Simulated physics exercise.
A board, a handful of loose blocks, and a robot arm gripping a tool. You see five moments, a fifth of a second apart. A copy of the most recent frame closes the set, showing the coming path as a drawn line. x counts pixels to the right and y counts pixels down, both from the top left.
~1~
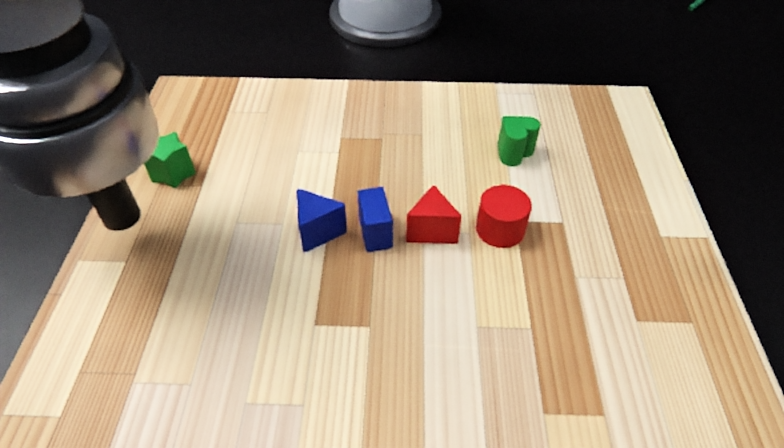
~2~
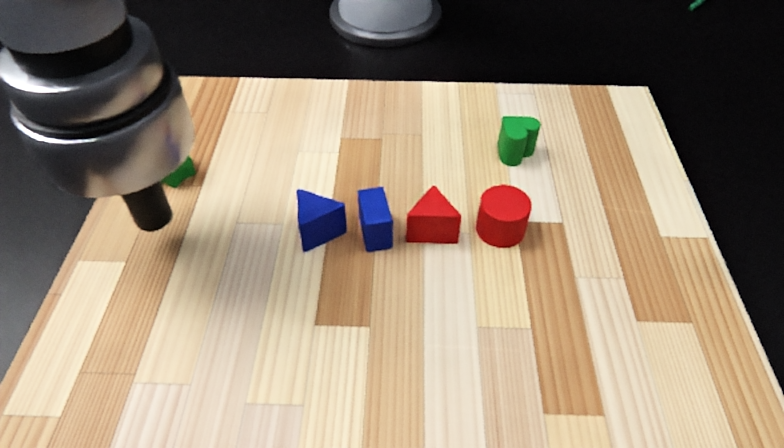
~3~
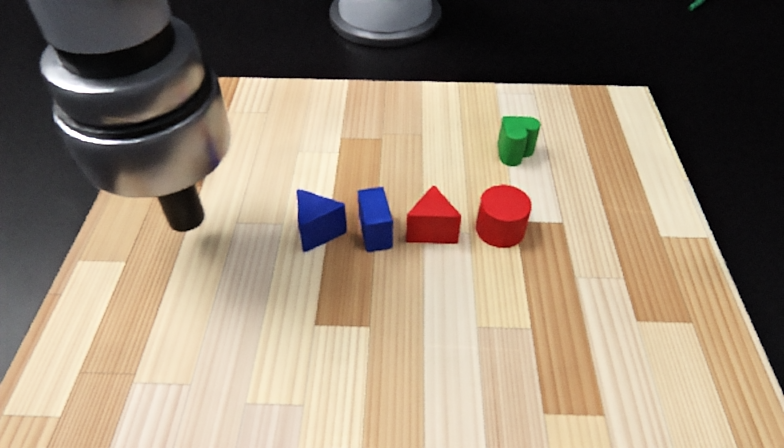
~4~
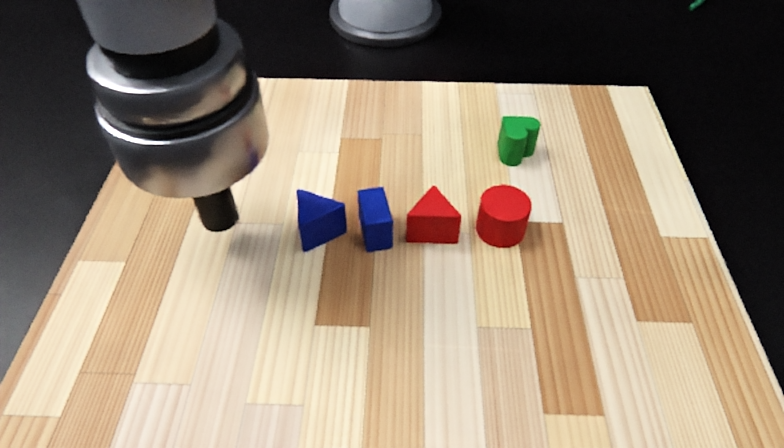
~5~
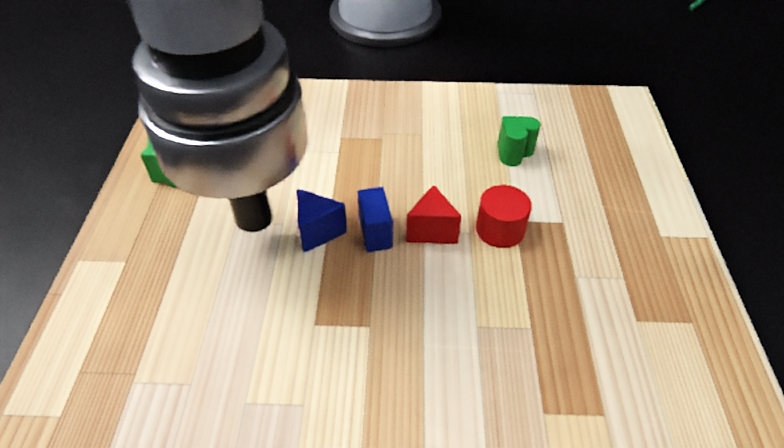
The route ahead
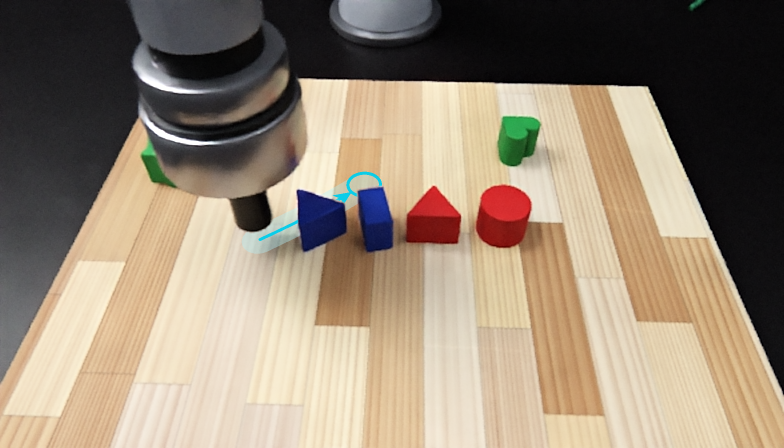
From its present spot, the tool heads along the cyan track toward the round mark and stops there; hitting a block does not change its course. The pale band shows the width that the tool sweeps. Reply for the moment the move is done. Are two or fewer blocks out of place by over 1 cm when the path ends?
Going by the path, yes.
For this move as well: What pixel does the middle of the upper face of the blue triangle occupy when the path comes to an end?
It is at (341, 199).
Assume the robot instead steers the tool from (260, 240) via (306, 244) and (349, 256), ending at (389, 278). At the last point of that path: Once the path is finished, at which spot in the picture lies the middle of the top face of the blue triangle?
It is going to be at (354, 201).
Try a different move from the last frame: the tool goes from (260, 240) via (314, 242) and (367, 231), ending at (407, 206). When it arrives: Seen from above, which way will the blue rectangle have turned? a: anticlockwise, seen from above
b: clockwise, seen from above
Choice b: Clockwise, seen from above.
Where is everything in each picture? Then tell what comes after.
In the first picture, lower end of the tool (123, 218), tops of blocks, blue triangle (314, 205), blue rectangle (375, 205).
In the second picture, tool (155, 218), blocks as before.
In the third picture, tool (187, 219), blocks as before.
In the fourth picture, tool (221, 219), blocks as before.
In the fifth picture, tool (255, 219), blue triangle (314, 205), blue rectangle (375, 205).
The drawn path runs from (260, 240) through (316, 212) to (364, 184).
On the path given first. One third of the way, tool (295, 201); blue triangle (325, 202), turned 25° clockwise.
Two thirds of the way, tool (331, 182); blue triangle (341, 199), turned 60° clockwise.
At the end, tool (363, 164); blue triangle (341, 199), turned 60° clockwise; blue rectangle not moved.
